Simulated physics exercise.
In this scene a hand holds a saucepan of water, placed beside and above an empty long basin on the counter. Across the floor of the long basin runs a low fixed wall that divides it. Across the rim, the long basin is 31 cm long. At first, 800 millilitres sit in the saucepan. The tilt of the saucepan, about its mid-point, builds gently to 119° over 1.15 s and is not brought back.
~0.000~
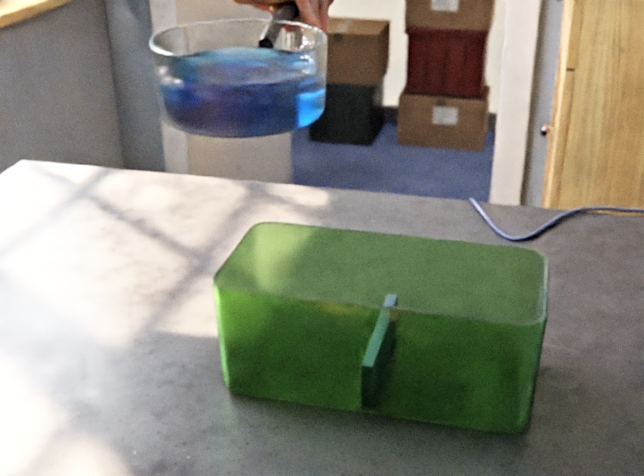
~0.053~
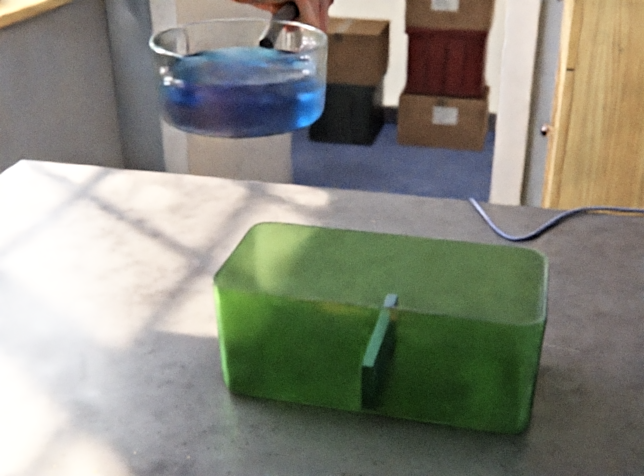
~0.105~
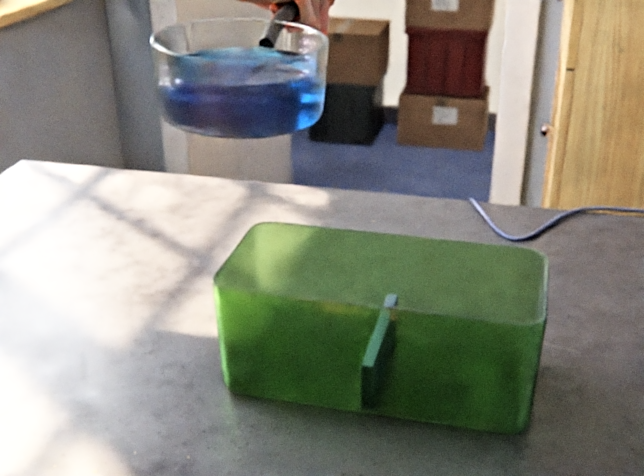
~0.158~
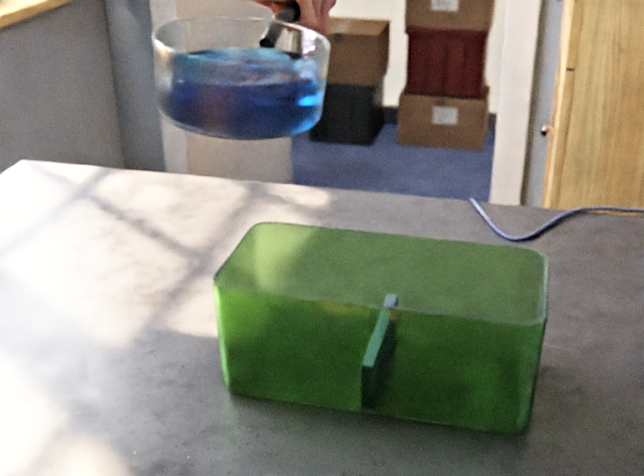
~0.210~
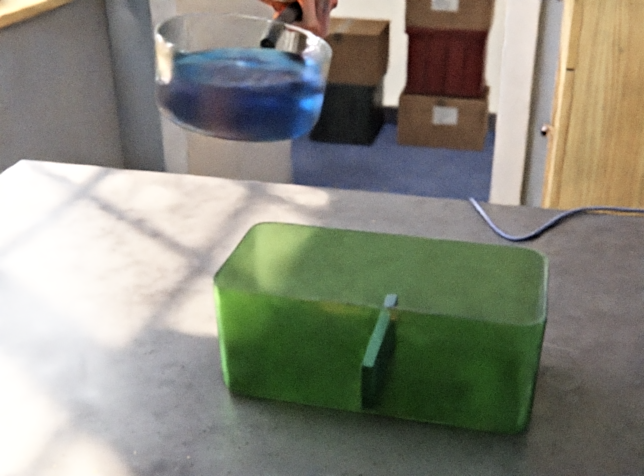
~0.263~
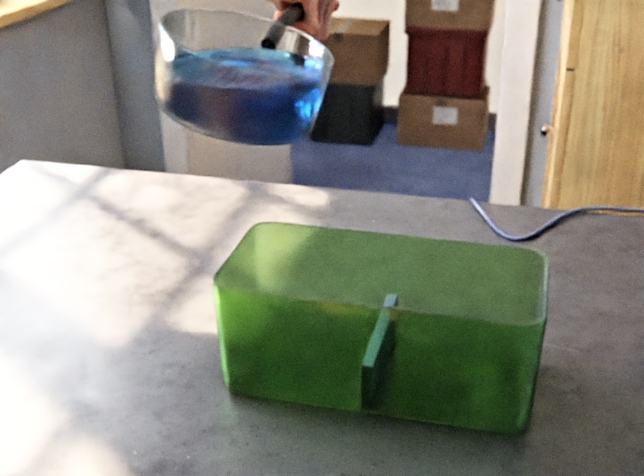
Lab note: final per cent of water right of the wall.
Approx. 50 %.
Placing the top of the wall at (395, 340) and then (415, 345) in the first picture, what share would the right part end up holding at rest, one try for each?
Around 40 and 15 percent, in that order.
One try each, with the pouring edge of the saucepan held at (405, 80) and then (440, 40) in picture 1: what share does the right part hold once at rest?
Near 90 in a hundred on the first go and near 85 in a hundred on the second.
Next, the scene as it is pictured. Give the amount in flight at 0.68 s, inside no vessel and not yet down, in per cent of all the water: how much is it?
Around 44 percent.
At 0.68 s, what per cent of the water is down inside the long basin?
About 12%.
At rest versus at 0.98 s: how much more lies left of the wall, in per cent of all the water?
That is roughly 12 in a hundred of the whole.
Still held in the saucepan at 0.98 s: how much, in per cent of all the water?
About 4 percent.
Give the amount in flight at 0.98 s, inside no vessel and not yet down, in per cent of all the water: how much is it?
Some 10 % is up in the air.
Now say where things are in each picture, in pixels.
In the first frame, it leans 0°; its right rim is at (323, 45); the water meets the walls at (167, 61) and (322, 70); the long basin's rim runs from (234, 253) to (546, 287); the wall's top is at (381, 328).
In the second frame, it leans 1°; its right rim is at (323, 46); the water meets the walls at (167, 61) and (322, 71).
In the third frame, it leans 2°; its right rim is at (324, 49); the water meets the walls at (168, 60) and (322, 72).
In the fourth frame, it leans 5°; its right rim is at (326, 54); the water meets the walls at (168, 60) and (323, 73).
In the fifth frame, it leans 10°; its right rim is at (328, 60); the water meets the walls at (167, 60) and (324, 74).
In the sixth frame, it leans 15°; its right rim is at (329, 69); the water meets the walls at (167, 59) and (325, 75).
Then, 0.68 s in, the tilt is 76° and 43 per cent is still to pour, 3 is left of the wall and 10 right of it.
Then, 0.98 s in, the tilt is 113° and 4 per cent is still to pour, 36 is left of the wall and 49 right of it.
Then, 1.30 s in, the tilt is 119° and 0 per cent is still to pour, 49 is left of the wall and 50 right of it.
Then, 1.65 s in, the tilt is 119° and 0 per cent is still to pour, 49 is left of the wall and 50 right of it.
Finally, 49 per cent lies left of the wall, 50 right of it and 1 outside.
